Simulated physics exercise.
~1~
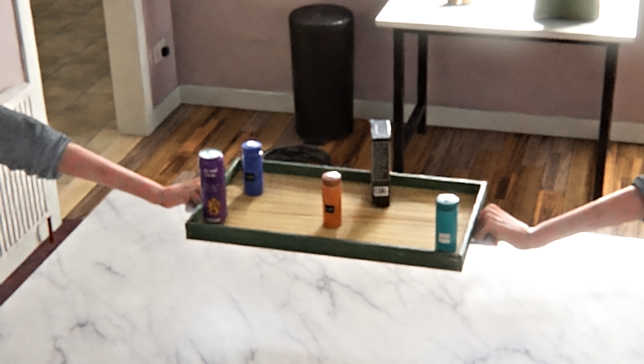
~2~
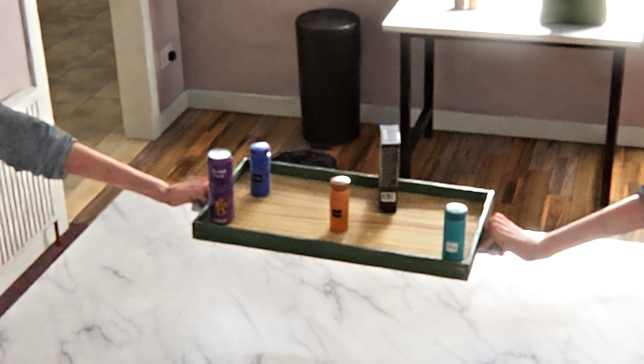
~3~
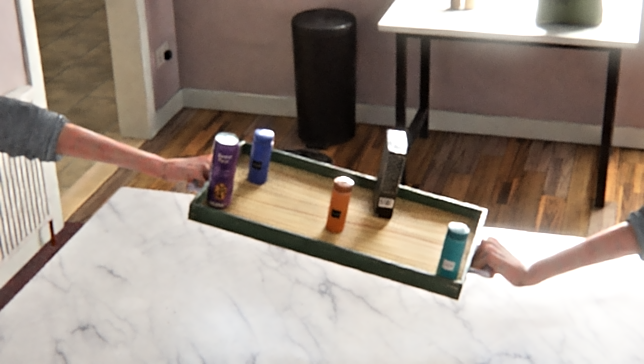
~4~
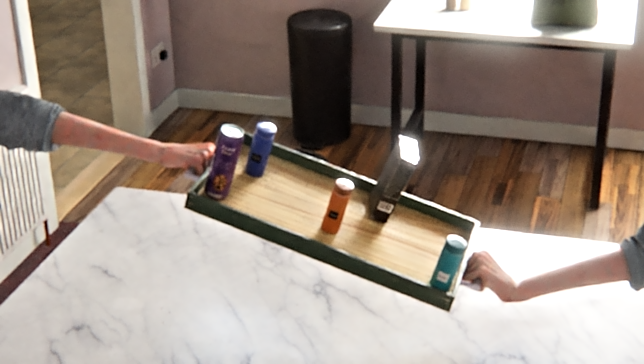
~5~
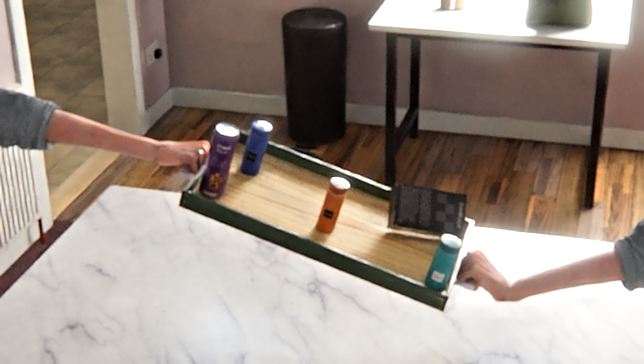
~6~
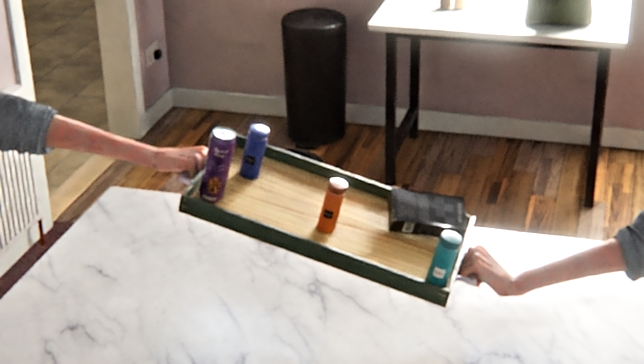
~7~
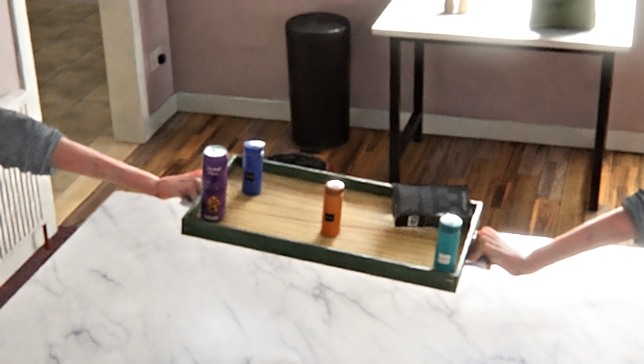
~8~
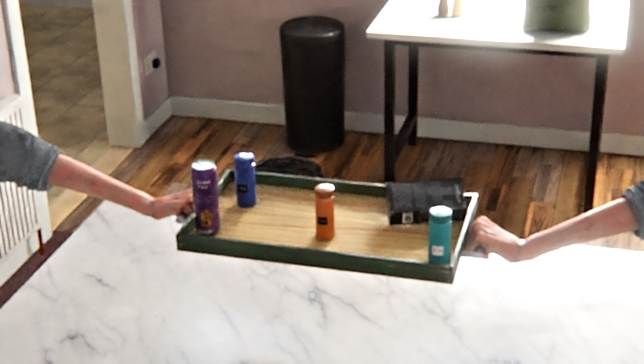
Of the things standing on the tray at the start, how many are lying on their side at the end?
One is lying on its side at the end, the black packet.
